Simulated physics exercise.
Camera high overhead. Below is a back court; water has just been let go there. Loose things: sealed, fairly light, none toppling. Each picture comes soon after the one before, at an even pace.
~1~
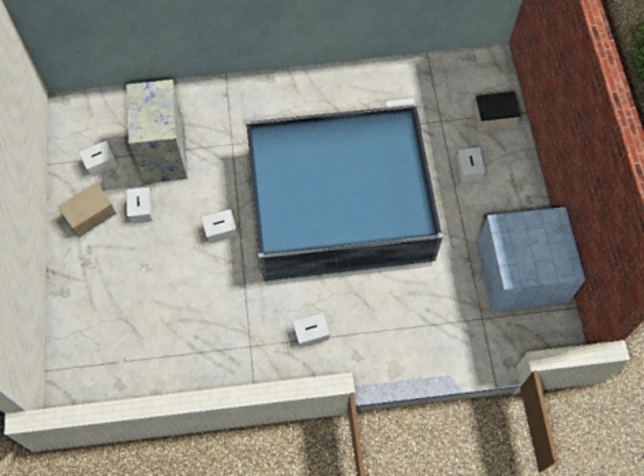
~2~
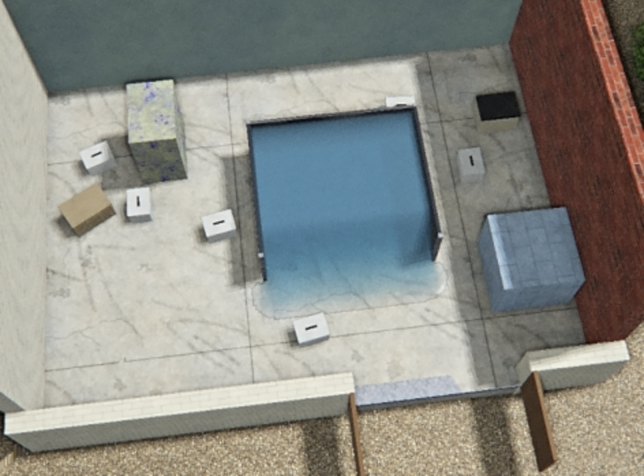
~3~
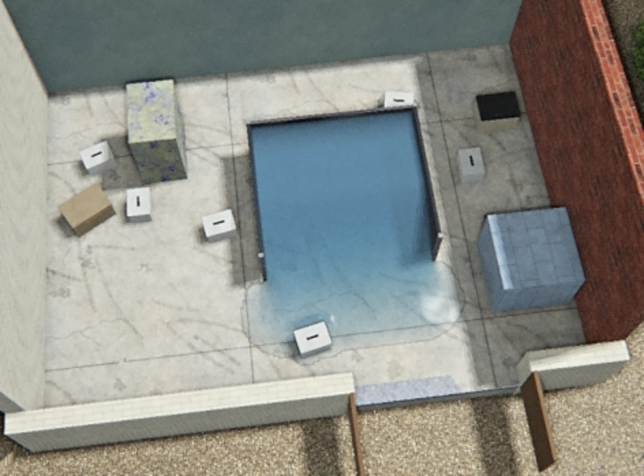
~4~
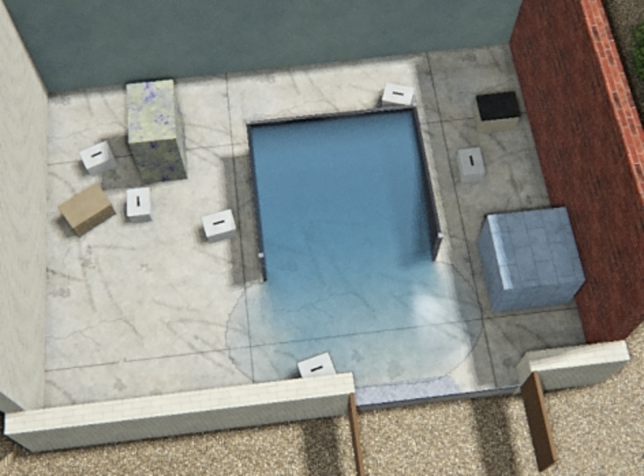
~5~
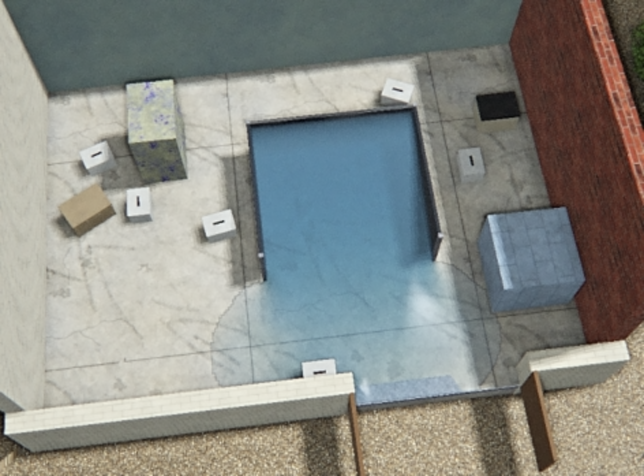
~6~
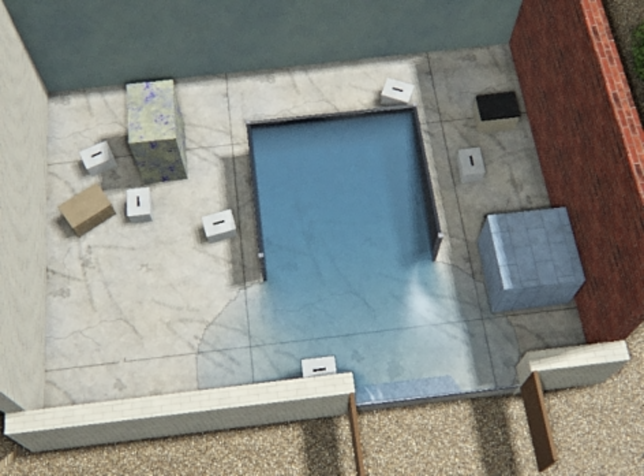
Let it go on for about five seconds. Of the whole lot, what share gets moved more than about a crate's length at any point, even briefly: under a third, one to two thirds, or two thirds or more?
One to two thirds.
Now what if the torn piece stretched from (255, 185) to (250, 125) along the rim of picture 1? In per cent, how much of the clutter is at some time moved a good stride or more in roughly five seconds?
I'd put it around 90 percent.
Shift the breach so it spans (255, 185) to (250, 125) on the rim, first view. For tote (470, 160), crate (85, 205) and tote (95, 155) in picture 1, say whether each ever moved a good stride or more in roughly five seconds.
Taking them in order, short of it, covered the distance, covered the distance.
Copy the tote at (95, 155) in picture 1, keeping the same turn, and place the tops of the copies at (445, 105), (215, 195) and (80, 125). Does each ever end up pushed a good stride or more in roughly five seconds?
The first sits tight, the second sits tight and the third travels far.
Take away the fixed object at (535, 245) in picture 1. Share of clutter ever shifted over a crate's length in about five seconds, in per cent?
Near 50 in a hundred.
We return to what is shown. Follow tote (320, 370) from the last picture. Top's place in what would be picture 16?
I'd expect it around (290, 369).
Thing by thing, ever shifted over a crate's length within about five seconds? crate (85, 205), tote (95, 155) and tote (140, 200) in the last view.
One by one: Cleared the mark; cleared the mark; cleared the mark.
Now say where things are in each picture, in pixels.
The first frame shows a tote at (311, 328), on the bottom; a tote at (401, 109), on the bottom; 0 of 8 have shifted.
The second frame shows a tote at (311, 328), on the bottom; a tote at (401, 106) rests on the ground, close to its start; 1 of 8 have shifted.
The third frame shows a tote at (313, 337) rests on the ground, close to its start; a tote at (399, 101) rests on the ground, close to its start; 2 of 8 have shifted.
The fourth frame shows a tote at (317, 369), on the bottom, a stride from its start; a tote at (398, 94) rests on the ground, a stride from its start; 2 of 8 have shifted.
The fifth frame shows a tote at (320, 373), afloat, a stride from its start; a tote at (398, 90) rests on the ground, a stride from its start; 2 of 8 have shifted.
The sixth frame shows a tote at (319, 370) floats, a stride from its start; a tote at (398, 90), on the bottom, a stride from its start; 2 of 8 have shifted.
A moment on, 1 of 8 are well off their spots; 1 afloat.
Next, 1 of 8 are well off their spots; 1 afloat.
Later, 1 of 8 are well off their spots; 1 afloat.
In the end, 4 of 8 are well off their spots, and 4 have been at some point; 2 afloat.
